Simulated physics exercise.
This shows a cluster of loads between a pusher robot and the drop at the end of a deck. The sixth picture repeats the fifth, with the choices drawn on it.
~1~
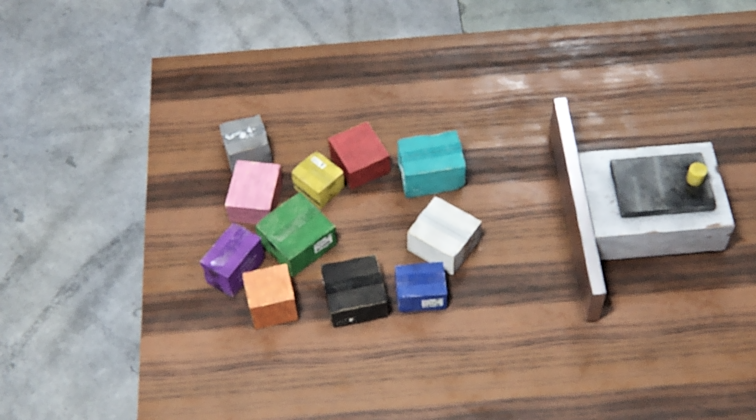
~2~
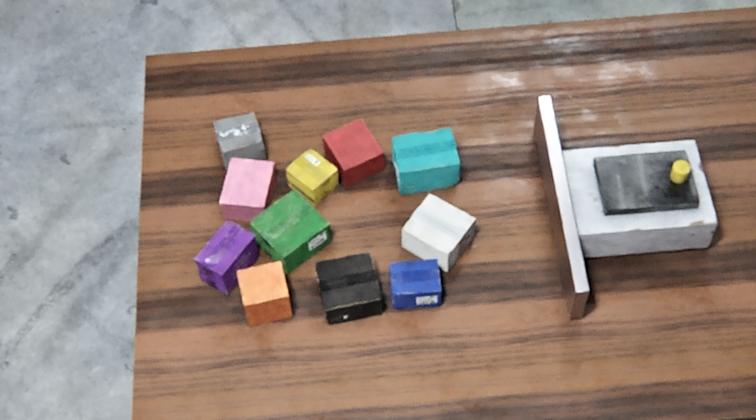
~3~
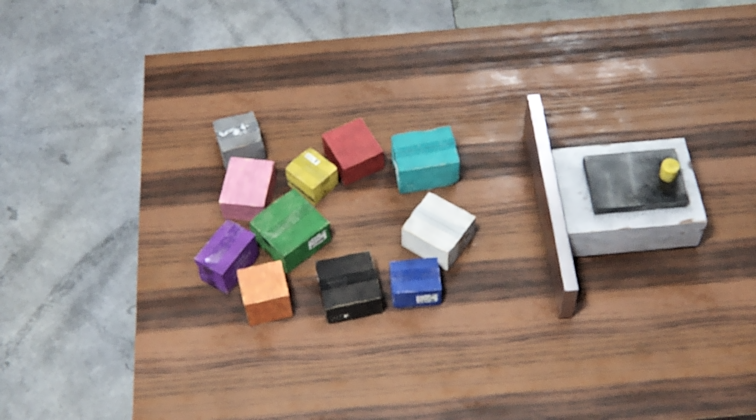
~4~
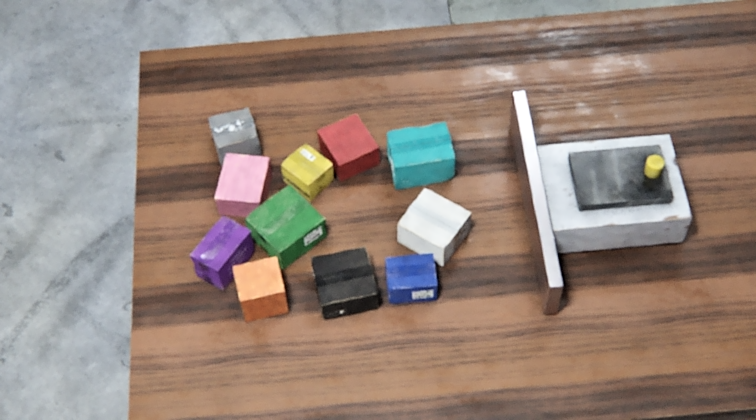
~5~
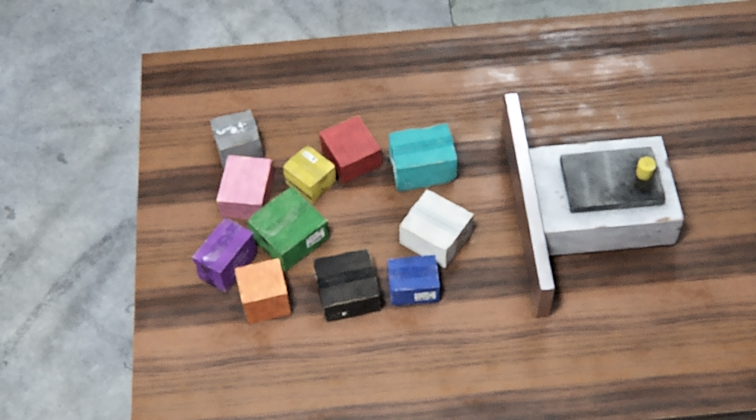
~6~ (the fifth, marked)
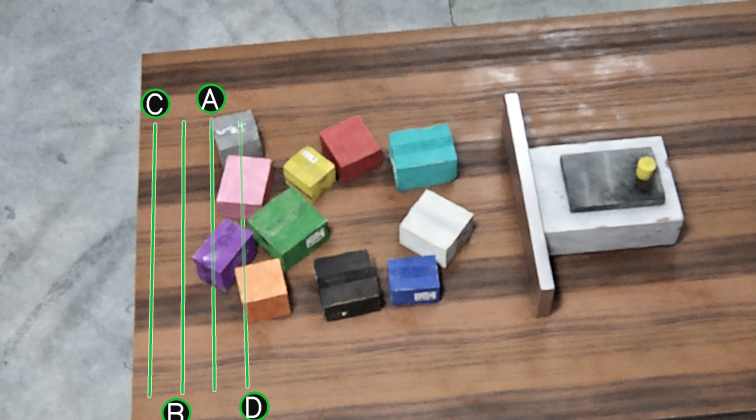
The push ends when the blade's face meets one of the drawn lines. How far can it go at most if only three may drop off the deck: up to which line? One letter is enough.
At D, and not beyond.
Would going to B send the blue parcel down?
By then, no.
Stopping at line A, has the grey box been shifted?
Yes.
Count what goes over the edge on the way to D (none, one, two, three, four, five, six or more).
In all, three.
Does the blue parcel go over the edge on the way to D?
By then, no.
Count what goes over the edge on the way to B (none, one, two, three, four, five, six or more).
By then, six or more.
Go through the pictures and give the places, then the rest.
The first picture shows grey box (246, 145); orange crate (270, 297); yellow parcel (318, 180).
The second picture shows robot (639, 182); pink crate (249, 190).
The third picture shows robot (628, 181); red crate (353, 152).
The fourth picture shows robot (612, 177); green box (286, 227).
The fifth picture shows robot (604, 179); white box (436, 229); turquoise parcel (422, 158); grey box (237, 140).
On the marked copy, A at (213, 245); B at (183, 248); C at (153, 250); D at (243, 242).
With D. Early on, robot (502, 189); blue parcel (403, 282); red crate (328, 145).
Further on, robot (398, 198); purple box (180, 265); pink crate (193, 188).
At the end, robot (319, 205); purple box over the edge; orange crate over the edge; three fallen.
As for the rest, A drops five; B drops seven; C drops ten.
